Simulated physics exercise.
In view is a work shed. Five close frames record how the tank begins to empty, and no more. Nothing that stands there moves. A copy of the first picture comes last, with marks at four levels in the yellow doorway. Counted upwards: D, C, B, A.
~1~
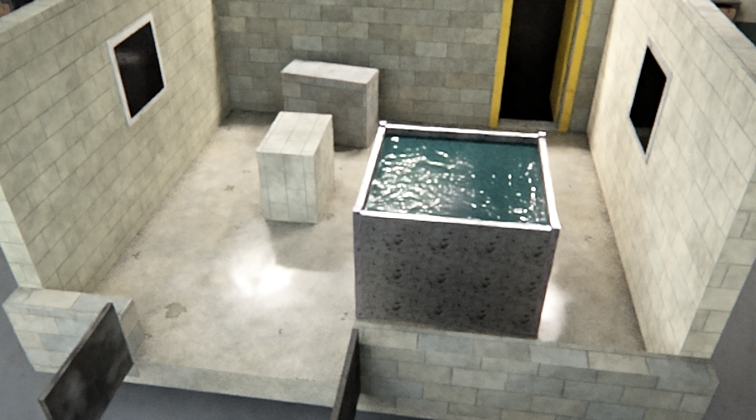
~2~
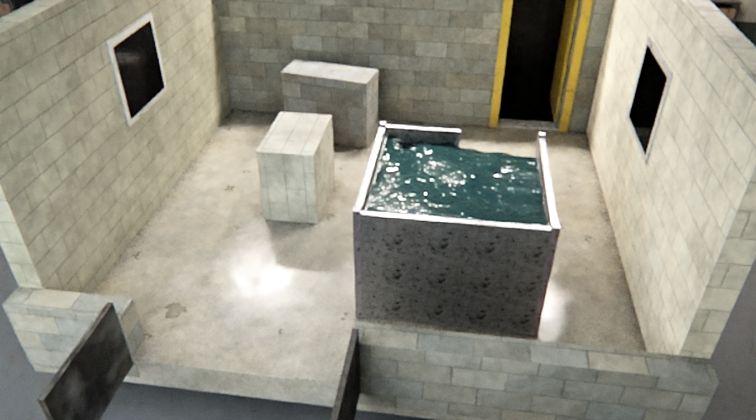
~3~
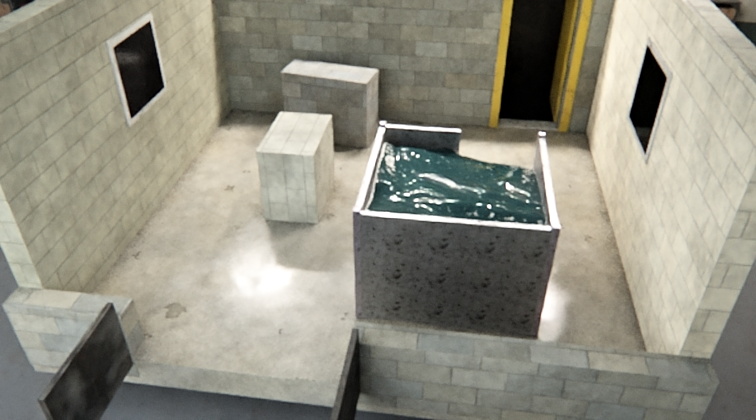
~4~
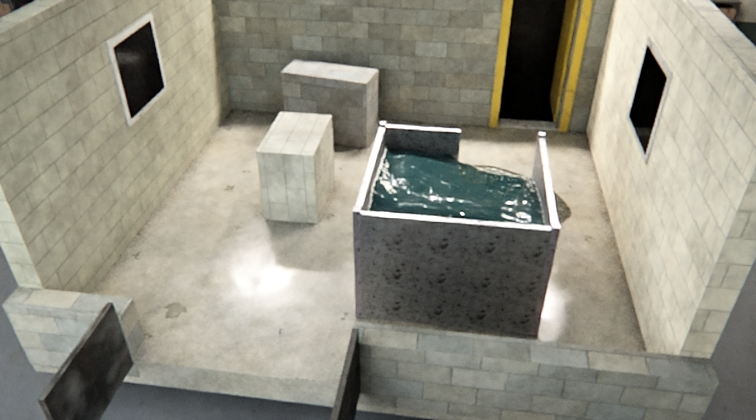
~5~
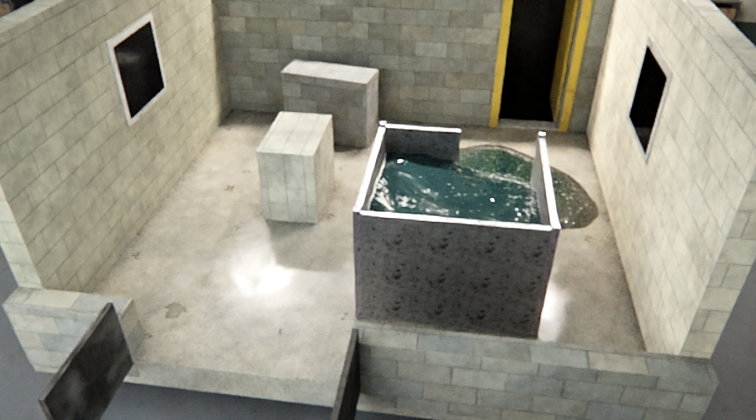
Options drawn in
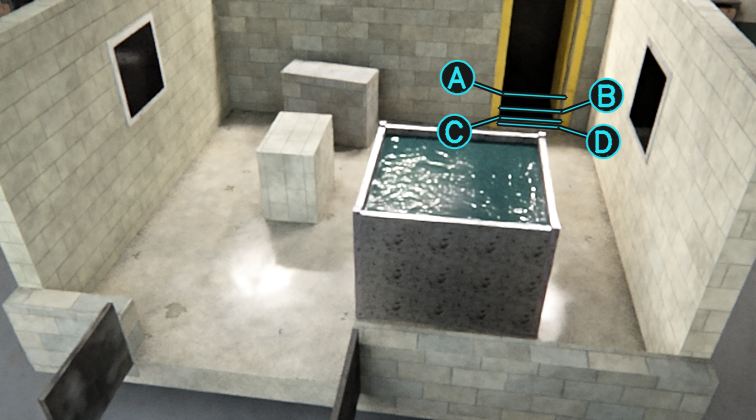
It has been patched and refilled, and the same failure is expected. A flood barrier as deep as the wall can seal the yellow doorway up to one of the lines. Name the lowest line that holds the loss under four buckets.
It is A.
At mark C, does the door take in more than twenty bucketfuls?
Yes.
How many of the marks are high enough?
One.
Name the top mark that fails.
It is B.
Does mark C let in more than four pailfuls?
Yes, it does.
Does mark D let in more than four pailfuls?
Yes.
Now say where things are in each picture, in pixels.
Water in the tank at rest, its middle at (457, 178); foot of the yellow doorway at (528, 129); open gate at (241, 305), in the first picture.
Water covers 1 % of the ground, its front hidden from here, in the second picture.
Water covers 4 % of the ground, its front hidden from here, in the third picture.
Water covers 8 % of the ground, its front hidden from here, in the fourth picture.
In the fifth picture, 15 % of the ground under water, visible out to (503, 148).
In cyan, A at (533, 95); B at (531, 109); C at (529, 119); D at (528, 125); from the bottom up D, C, B, A.
For mark A, a bucket or two gets in.
For mark B, about 14 bucketfuls get in.
For mark C, dozens of bucketfuls pour in.
For mark D, dozens of bucketfuls pour in.
